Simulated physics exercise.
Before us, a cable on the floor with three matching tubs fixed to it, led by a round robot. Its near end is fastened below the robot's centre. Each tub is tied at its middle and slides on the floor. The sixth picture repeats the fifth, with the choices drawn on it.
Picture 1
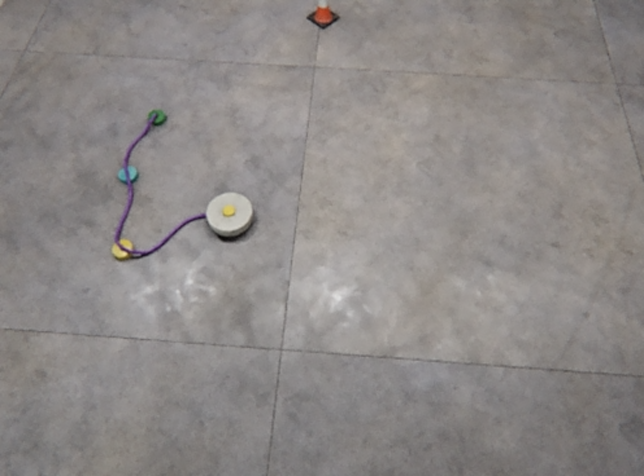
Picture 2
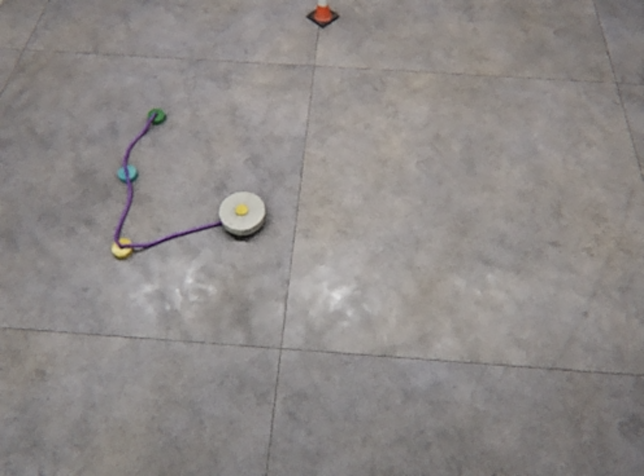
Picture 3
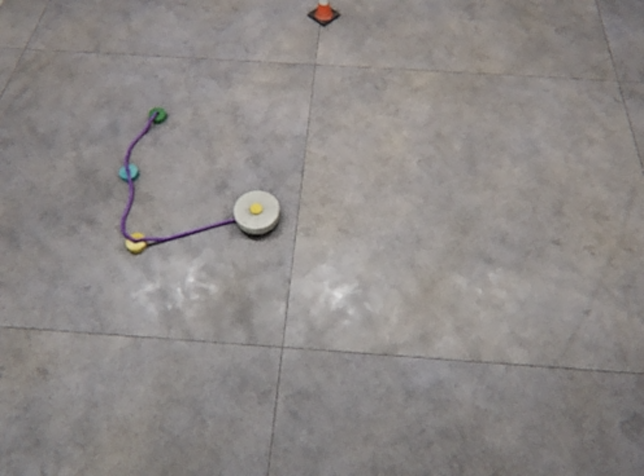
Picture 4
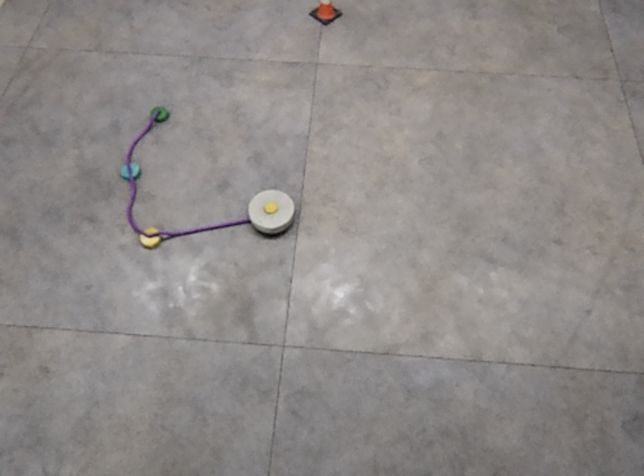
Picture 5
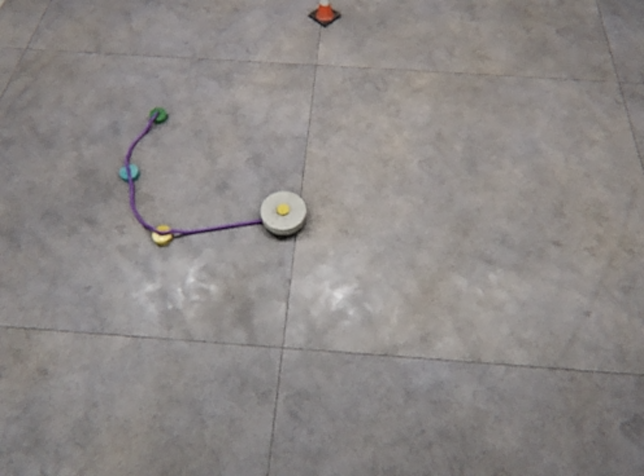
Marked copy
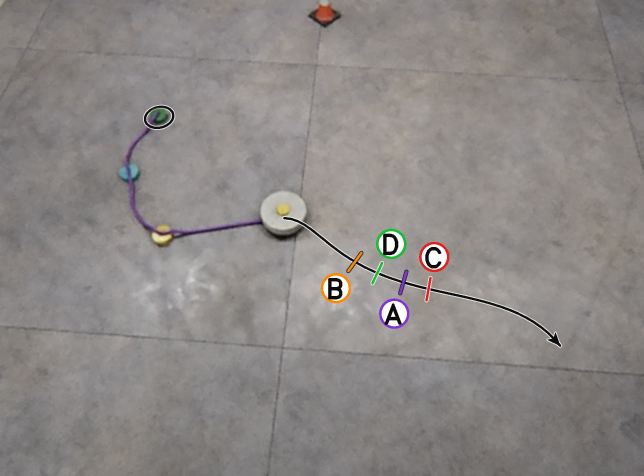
At first, a round pale robot sits on a grey floor, joined by a slack, curving purple cord to yellow, turquoise and green tubs. It moves a little to the right, pulling the nearest stretch straight, and then the yellow tub slides slowly after it while the other two barely move.
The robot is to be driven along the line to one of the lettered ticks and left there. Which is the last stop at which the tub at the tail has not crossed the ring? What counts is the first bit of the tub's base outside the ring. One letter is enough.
It can go as far as B.
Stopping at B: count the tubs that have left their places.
By then, two.
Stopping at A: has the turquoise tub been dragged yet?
Yes.
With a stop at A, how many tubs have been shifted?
Three.
On the copy, A at (403, 282); B at (355, 262); C at (429, 289); D at (377, 273); the ring at (159, 117); the route from (284, 218) via (415, 286) to (560, 346).
On B. First, robot (310, 225); green tub (158, 115); turquoise tub (130, 173); yellow tub (189, 223).
Then, robot (334, 243); green tub (158, 115); turquoise tub (145, 178); yellow tub (220, 212).
Finally, robot (355, 258); green tub (158, 116); turquoise tub (173, 176); yellow tub (244, 216); the ringed tub at the far end is still in its ring.
By contrast, A drags the last tub to (171, 136); C drags the last tub to (183, 147); D drags the last tub to (161, 124).
